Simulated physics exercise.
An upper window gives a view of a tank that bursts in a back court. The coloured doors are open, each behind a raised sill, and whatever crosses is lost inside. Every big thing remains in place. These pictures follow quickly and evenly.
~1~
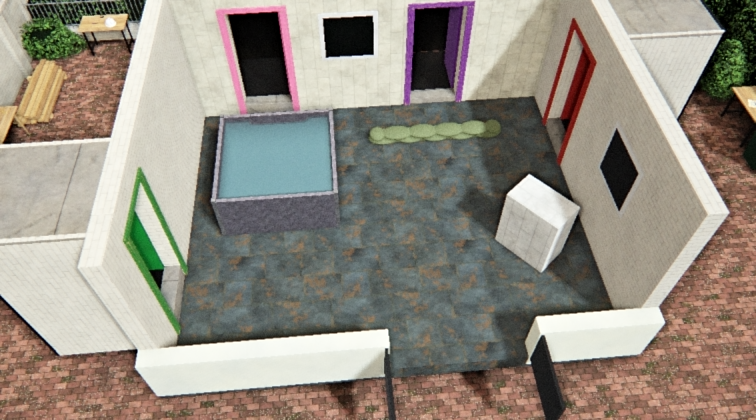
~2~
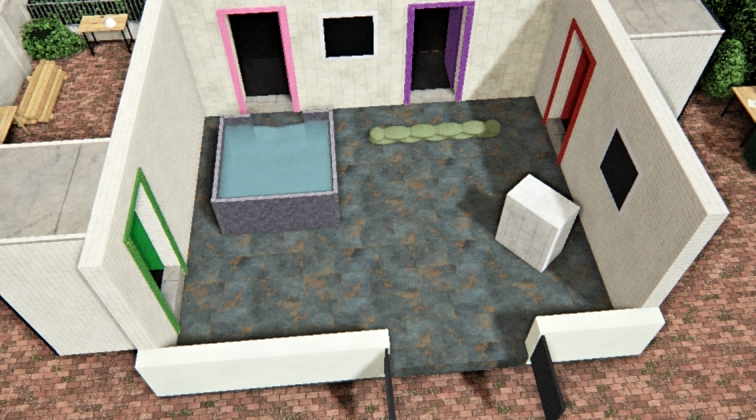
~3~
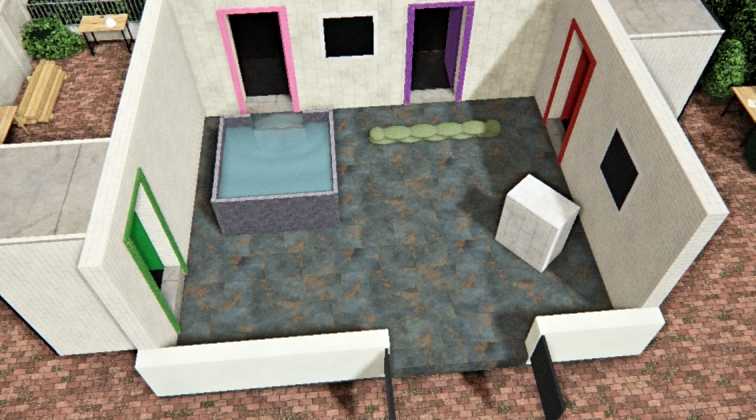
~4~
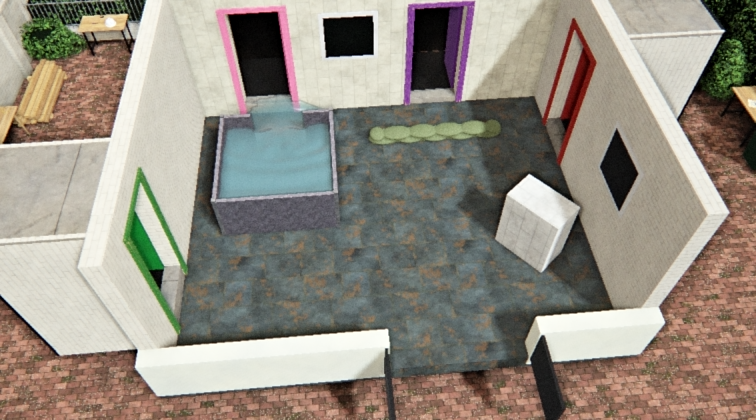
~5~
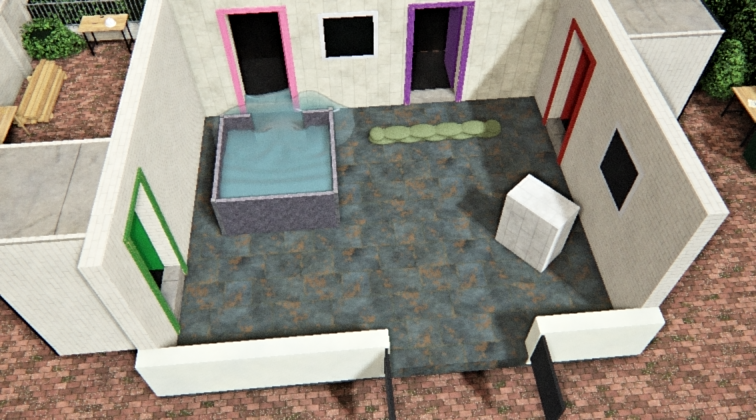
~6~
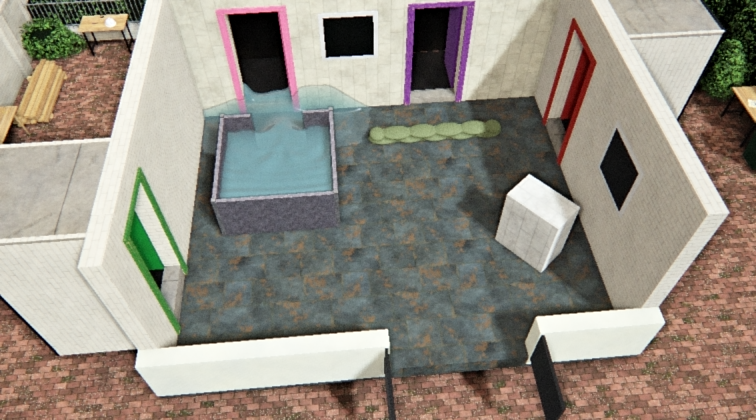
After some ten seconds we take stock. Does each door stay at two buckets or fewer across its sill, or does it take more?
Outcome: The purple door doesn't overshoot the mark there; the red door doesn't overshoot the mark there; the green door doesn't overshoot the mark there; the pink door overshoots the mark there.
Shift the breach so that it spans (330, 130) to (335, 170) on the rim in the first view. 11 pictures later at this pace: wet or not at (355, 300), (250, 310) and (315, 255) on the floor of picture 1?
Spot one ends up untouched by the spill, spot two untouched by the spill, spot three untouched by the spill.
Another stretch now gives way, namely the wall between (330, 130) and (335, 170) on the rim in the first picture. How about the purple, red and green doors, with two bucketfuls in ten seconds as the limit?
Lab note - purple door: Short of the mark; red door: Above the mark; green door: Short of the mark.
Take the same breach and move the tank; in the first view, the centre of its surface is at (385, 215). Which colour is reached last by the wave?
It's the door marked green.
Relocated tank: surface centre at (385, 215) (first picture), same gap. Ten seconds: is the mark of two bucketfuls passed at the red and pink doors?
Red falls short, pink falls short.
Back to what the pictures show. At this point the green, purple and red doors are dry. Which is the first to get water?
That is the purple-painted one.
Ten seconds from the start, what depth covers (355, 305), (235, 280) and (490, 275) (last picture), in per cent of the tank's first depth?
Respectively 4, 6 and 10 per cent.
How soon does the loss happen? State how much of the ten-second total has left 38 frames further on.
Estimated share: Close to 65 %.
A moment on, water covers 15 % of the floor; the purple door wet at the sill, nothing in, the red door not reached, the green door not reached, the pink door far over two buckets in.
Next, water covers 25 % of the floor; the purple door wet at the sill, nothing in, the red door wet at the sill, nothing in, the green door not reached, the pink door far over two buckets in.
Then, water covers 45 % of the floor; the purple door wet at the sill, nothing in, the red door wet at the sill, nothing in, the green door wet at the sill, nothing in, the pink door far over two buckets in.
Later, water covers 80 % of the floor; the purple door wet at the sill, nothing in, the red door wet at the sill, nothing in, the green door wet at the sill, nothing in, the pink door far over two buckets in.
In the end, water covers 90 % of the floor; the purple door wet at the sill, nothing in, the red door wet at the sill, nothing in, the green door wet at the sill, nothing in, the pink door far over two buckets in.
